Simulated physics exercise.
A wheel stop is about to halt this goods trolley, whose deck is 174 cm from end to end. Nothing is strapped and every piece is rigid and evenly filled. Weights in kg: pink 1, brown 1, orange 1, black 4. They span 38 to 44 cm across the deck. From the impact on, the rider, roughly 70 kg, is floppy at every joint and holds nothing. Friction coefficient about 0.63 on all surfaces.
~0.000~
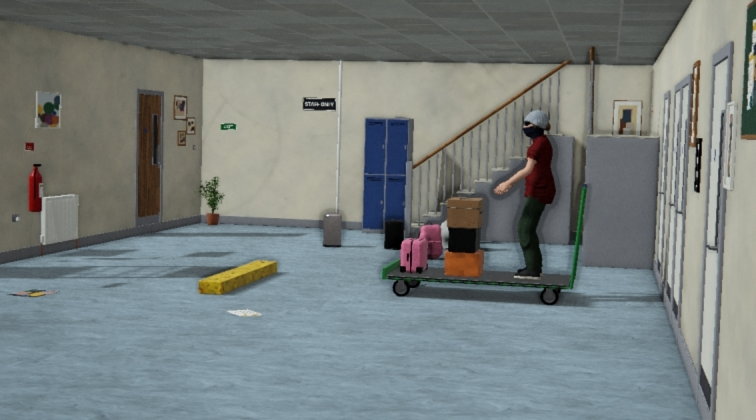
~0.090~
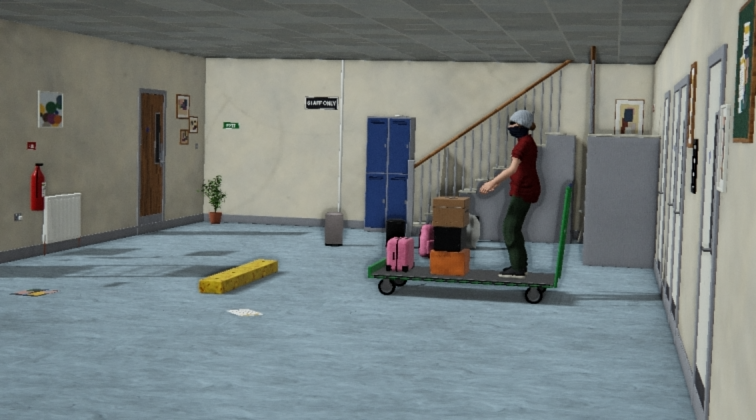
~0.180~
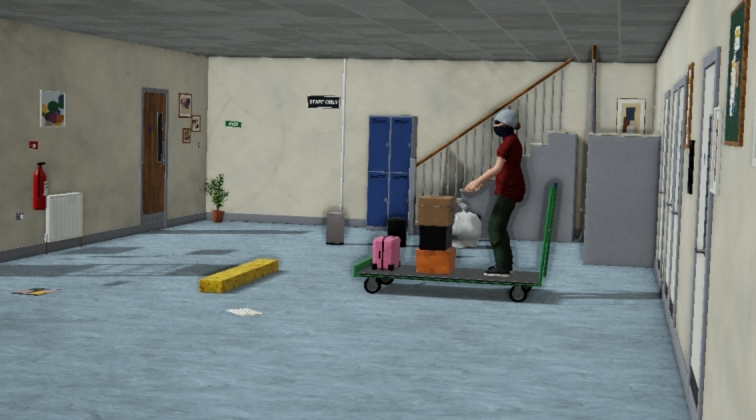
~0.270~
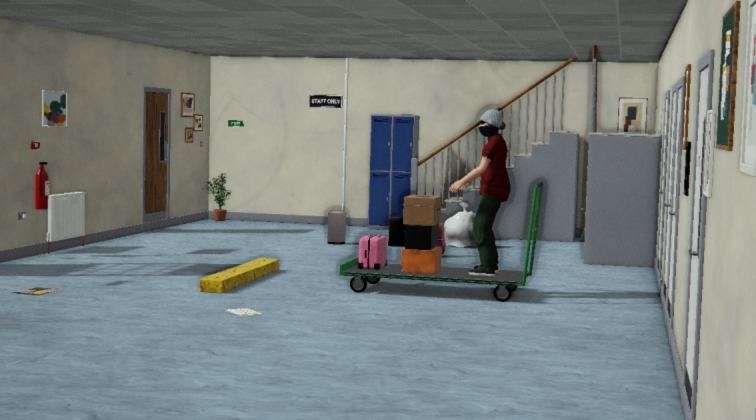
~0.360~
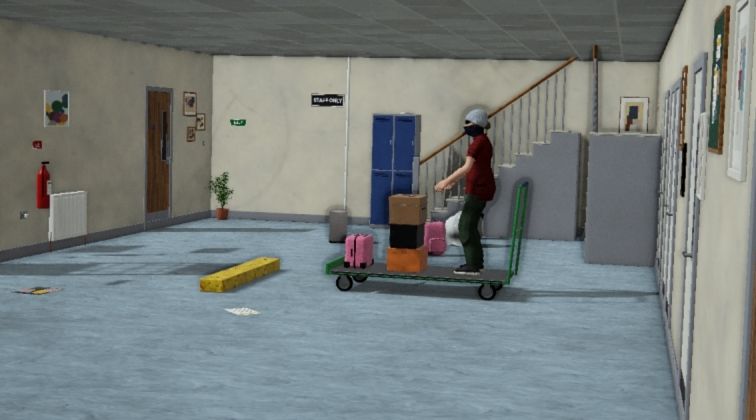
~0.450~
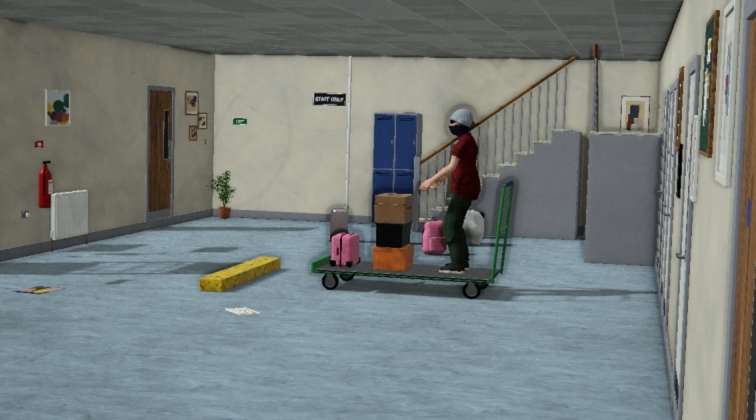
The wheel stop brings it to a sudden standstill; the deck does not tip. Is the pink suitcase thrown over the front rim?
At this pace the pink suitcase stays aboard.
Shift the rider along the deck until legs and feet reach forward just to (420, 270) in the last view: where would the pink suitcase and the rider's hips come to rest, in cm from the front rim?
Then pink 10 behind, hips 100 behind.
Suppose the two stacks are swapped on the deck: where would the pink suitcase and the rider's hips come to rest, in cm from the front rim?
Then pink 60 behind, hips 110 behind.
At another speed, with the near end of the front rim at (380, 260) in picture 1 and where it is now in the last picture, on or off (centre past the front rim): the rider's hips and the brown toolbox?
In that case hips on, brown off.
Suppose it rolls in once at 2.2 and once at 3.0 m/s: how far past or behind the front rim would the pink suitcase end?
About 60 cm past and 100 cm past.
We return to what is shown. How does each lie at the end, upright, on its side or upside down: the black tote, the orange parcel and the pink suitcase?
At rest: Black upright, orange upright, pink upright.
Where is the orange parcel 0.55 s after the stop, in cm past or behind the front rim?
Some 50 cm behind it.
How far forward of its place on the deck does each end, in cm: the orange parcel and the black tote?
About: Orange 20, black 40.
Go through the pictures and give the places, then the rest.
The first frame shows pink suitcase (415, 255), orange parcel (464, 262), rim corner (384, 275); 0 cm covered, 153 to go.
The second frame shows pink suitcase (401, 254), orange parcel (450, 261), rim corner (369, 274); 14 cm covered, 139 to go.
The third frame shows pink suitcase (387, 253), orange parcel (436, 260), rim corner (355, 272); 28 cm covered, 125 to go.
The fourth frame shows pink suitcase (373, 252), orange parcel (422, 259), rim corner (341, 272); 42 cm covered, 111 to go.
The fifth frame shows pink suitcase (359, 251), orange parcel (408, 258), rim corner (327, 270); 56 cm covered, 97 to go.
The sixth frame shows pink suitcase (346, 250), orange parcel (393, 257), rim corner (313, 269); 70 cm covered, 83 to go. Speed about 1.5 m/s.
The wheels strike at 0.99 s.
After 1.24 s the pink suitcase is 12 cm behind the rim, tilted 15°, near (257, 243) in the last picture's view.
After 1.54 s the pink suitcase is 12 cm behind the rim, tilted 10°, near (257, 243) in the last picture's view.
After 1.99 s the pink suitcase is 12 cm behind the rim, tilted 10°, near (258, 243) in the last picture's view.
Final state at 2.8 s, past the rim, brown toolbox; behind it, pink suitcase, orange parcel, black tote and the rider's hips.
